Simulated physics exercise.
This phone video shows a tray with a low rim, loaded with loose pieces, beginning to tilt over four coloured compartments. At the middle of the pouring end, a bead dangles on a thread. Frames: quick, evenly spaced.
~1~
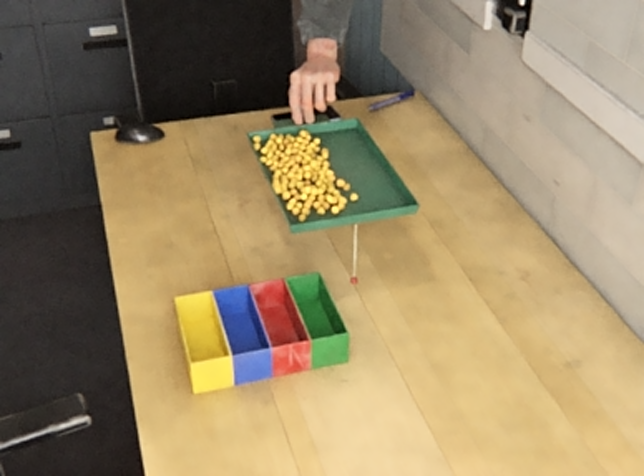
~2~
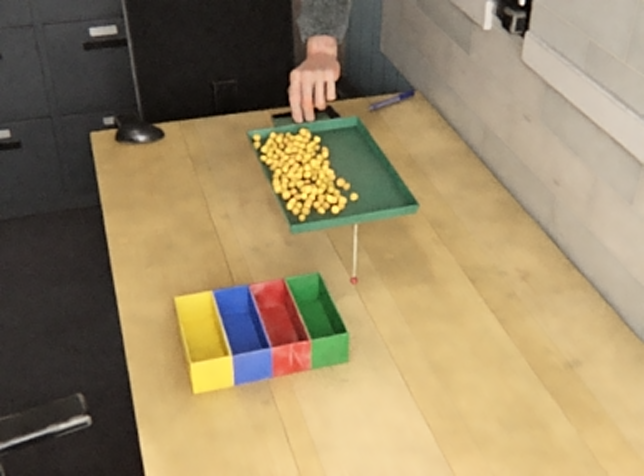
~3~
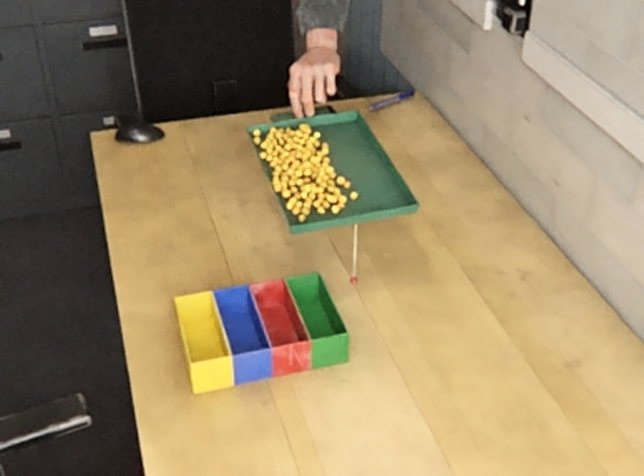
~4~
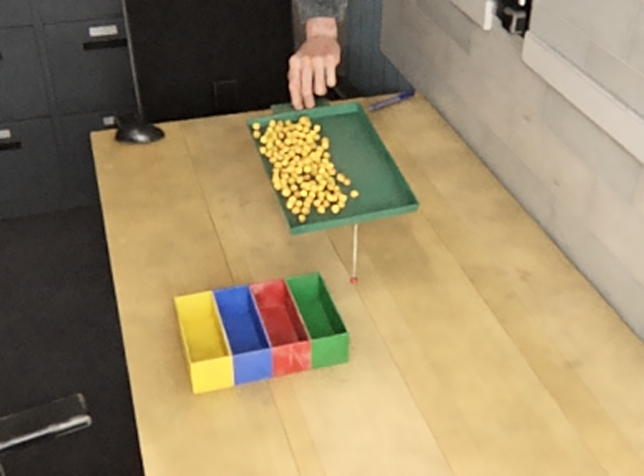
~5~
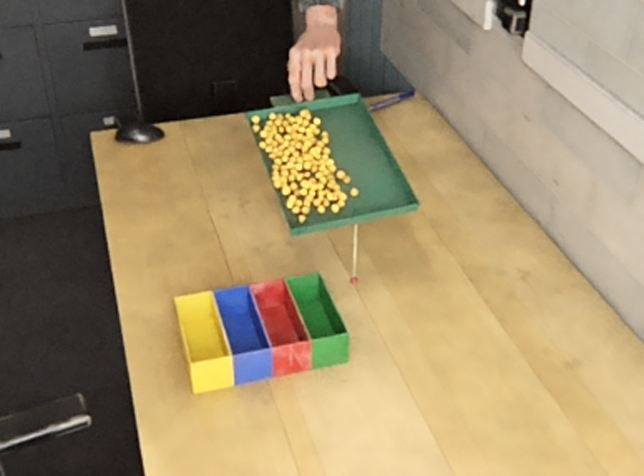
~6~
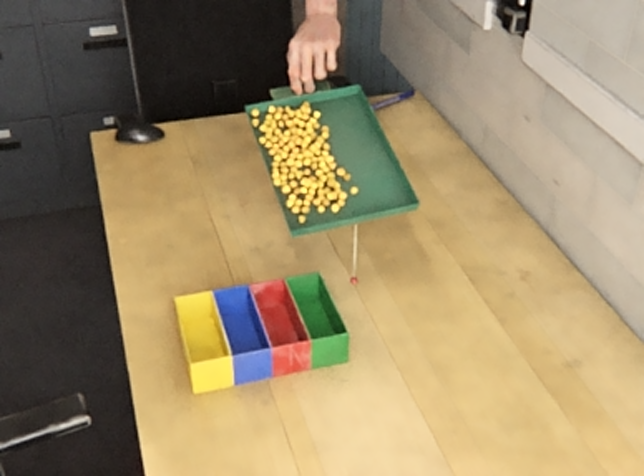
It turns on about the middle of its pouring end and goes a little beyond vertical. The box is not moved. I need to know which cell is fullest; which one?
That is the green cell.
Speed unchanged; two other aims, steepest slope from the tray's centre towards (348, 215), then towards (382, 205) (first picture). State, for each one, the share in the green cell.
First some 30, then 0 per cent.
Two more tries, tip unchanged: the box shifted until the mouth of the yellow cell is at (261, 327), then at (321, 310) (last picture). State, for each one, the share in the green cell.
Close to 10 in a hundred, then close to 0 in a hundred.
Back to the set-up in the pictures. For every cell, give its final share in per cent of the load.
Approximate shares in per cent - yellow cell 0, blue cell 0, red cell 20, green cell 50.
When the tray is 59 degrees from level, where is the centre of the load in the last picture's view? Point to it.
Roughly at (311, 191).
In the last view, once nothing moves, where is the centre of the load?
Around (320, 341).
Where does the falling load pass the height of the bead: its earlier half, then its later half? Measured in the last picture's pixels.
I'd place the first part at (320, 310) and the rest at (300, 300).
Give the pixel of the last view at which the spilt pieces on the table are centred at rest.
The centre sits close to (370, 351).
Shortly afterwards, tray tipped steeply; all but a few on the tray; only a few in the red cell; only a few falling or outside the box.
Next, tray tipped right over; all but a few on the tray; only a few in the red cell; only a few in the green cell; only a few falling or outside the box.
Some moments later, tray tipped past a quarter turn; near half in the green cell; near a quarter in the red cell; only a few in the blue cell; near a quarter falling or outside the box.
In the end, tray tipped past a quarter turn; near half in the green cell; near a quarter in the red cell; only a few in the blue cell; none at all in the yellow cell; near a quarter outside the box.
